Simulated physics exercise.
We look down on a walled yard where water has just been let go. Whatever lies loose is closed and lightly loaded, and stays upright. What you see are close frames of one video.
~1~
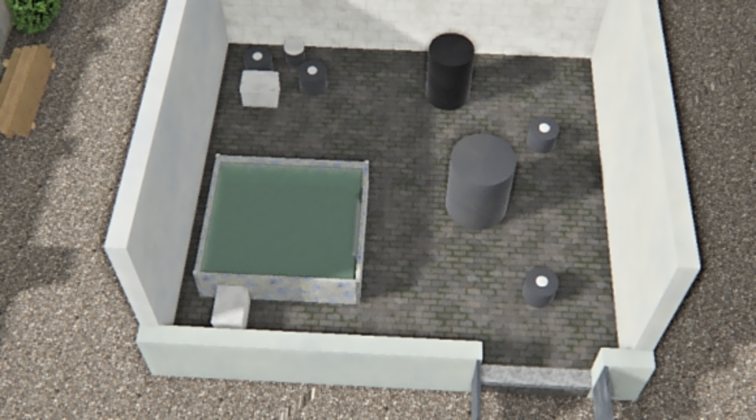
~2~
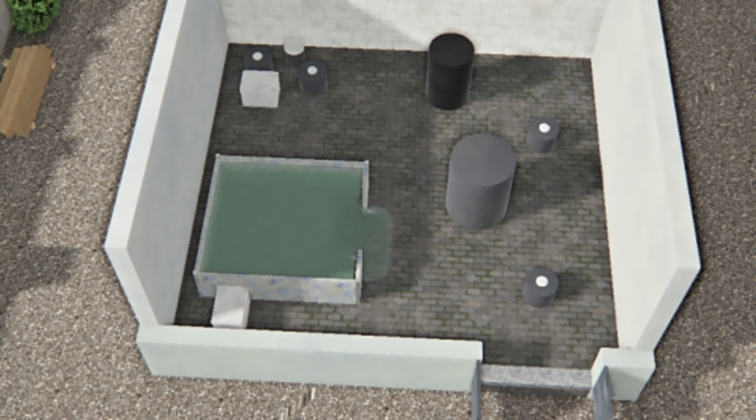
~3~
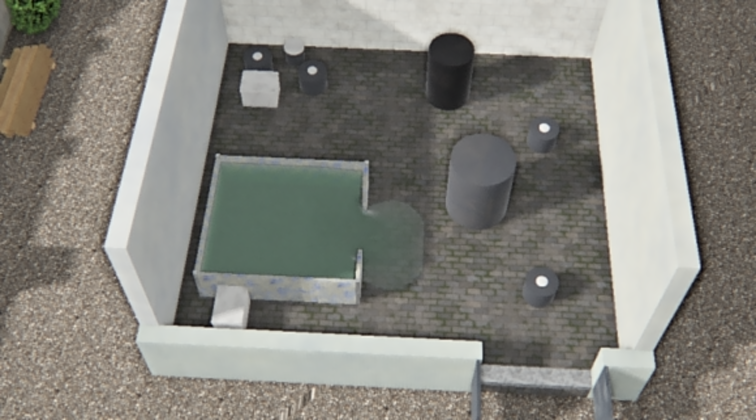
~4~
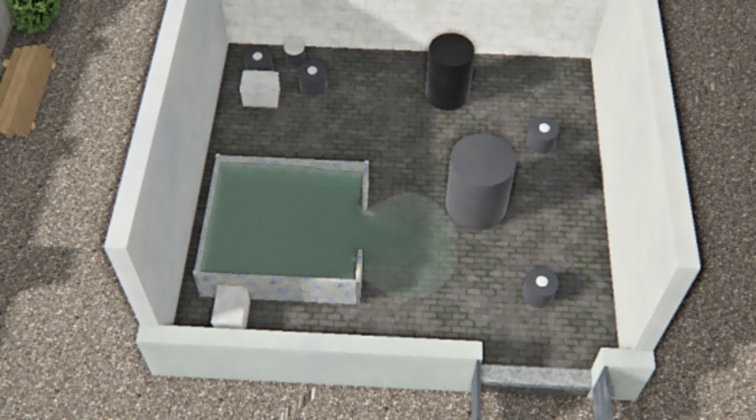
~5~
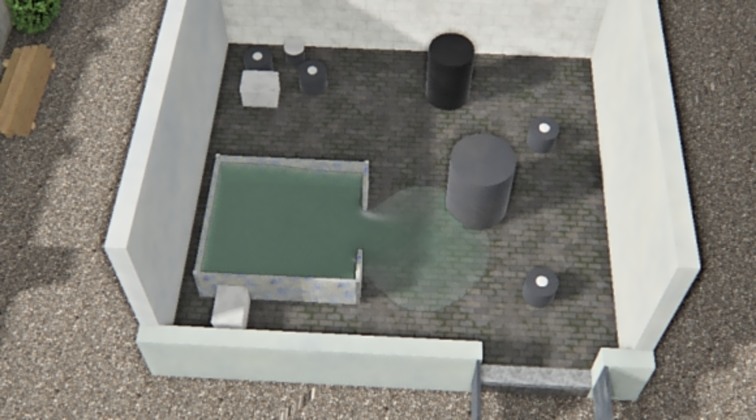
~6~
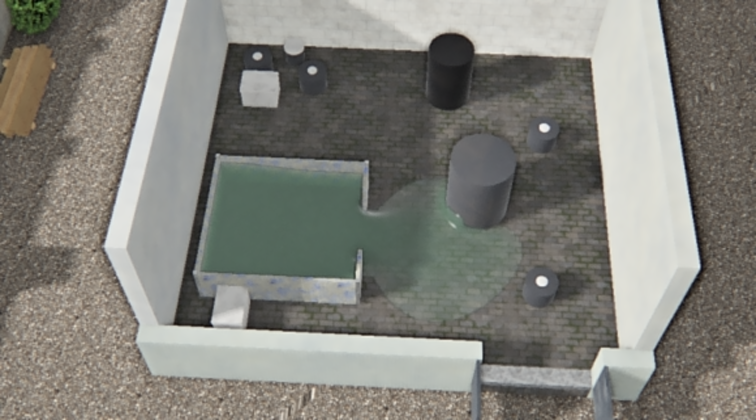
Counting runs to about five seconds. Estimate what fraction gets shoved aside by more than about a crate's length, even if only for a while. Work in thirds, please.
My answer: Not even a third.
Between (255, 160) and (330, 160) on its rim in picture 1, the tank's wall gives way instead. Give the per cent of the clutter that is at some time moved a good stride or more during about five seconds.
Estimate: Close to 60 in a hundred.
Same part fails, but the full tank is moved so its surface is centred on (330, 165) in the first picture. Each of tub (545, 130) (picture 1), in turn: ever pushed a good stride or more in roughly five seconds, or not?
Lab note for this piece: Reached that mark.
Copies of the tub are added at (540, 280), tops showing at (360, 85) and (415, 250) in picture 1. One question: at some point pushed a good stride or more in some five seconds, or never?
Result by copy: Didn't cover it; covered it.
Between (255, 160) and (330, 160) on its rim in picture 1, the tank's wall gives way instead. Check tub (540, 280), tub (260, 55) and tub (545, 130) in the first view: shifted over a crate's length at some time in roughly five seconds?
In turn: Stayed short, cleared that distance, stayed short.
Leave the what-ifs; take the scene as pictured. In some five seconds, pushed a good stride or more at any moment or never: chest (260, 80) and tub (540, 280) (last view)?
Each in turn - didn't go far / got displaced.
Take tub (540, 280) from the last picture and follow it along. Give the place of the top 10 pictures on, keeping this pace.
Estimated position: Roughly (608, 322).
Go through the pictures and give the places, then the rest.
A tub at (312, 70) rests on the ground; a chest at (259, 81), on the bottom; 0 of 7 have shifted, in the first frame.
A tub at (312, 70) rests on the ground; a chest at (259, 81) rests on the ground; 0 of 7 have shifted, in the second frame.
A tub at (312, 70) rests on the ground; a chest at (259, 81) rests on the ground; 0 of 7 have shifted, in the third frame.
A tub at (312, 70), on the bottom; a chest at (259, 81) rests on the ground; 0 of 7 have shifted, in the fourth frame.
A tub at (312, 70), on the bottom; a chest at (259, 81) rests on the ground; 0 of 7 have shifted, in the fifth frame.
A tub at (312, 70) rests on the ground; a chest at (259, 81) rests on the ground; 0 of 7 have shifted, in the sixth frame.
A moment on, 0 of 7 are well off their spots; 0 afloat.
Next, 1 of 7 are well off their spots; 1 afloat.
Later, 1 of 7 are well off their spots; 0 afloat.
In the end, 1 of 7 are well off their spots, and 1 have been at some point; 0 afloat.
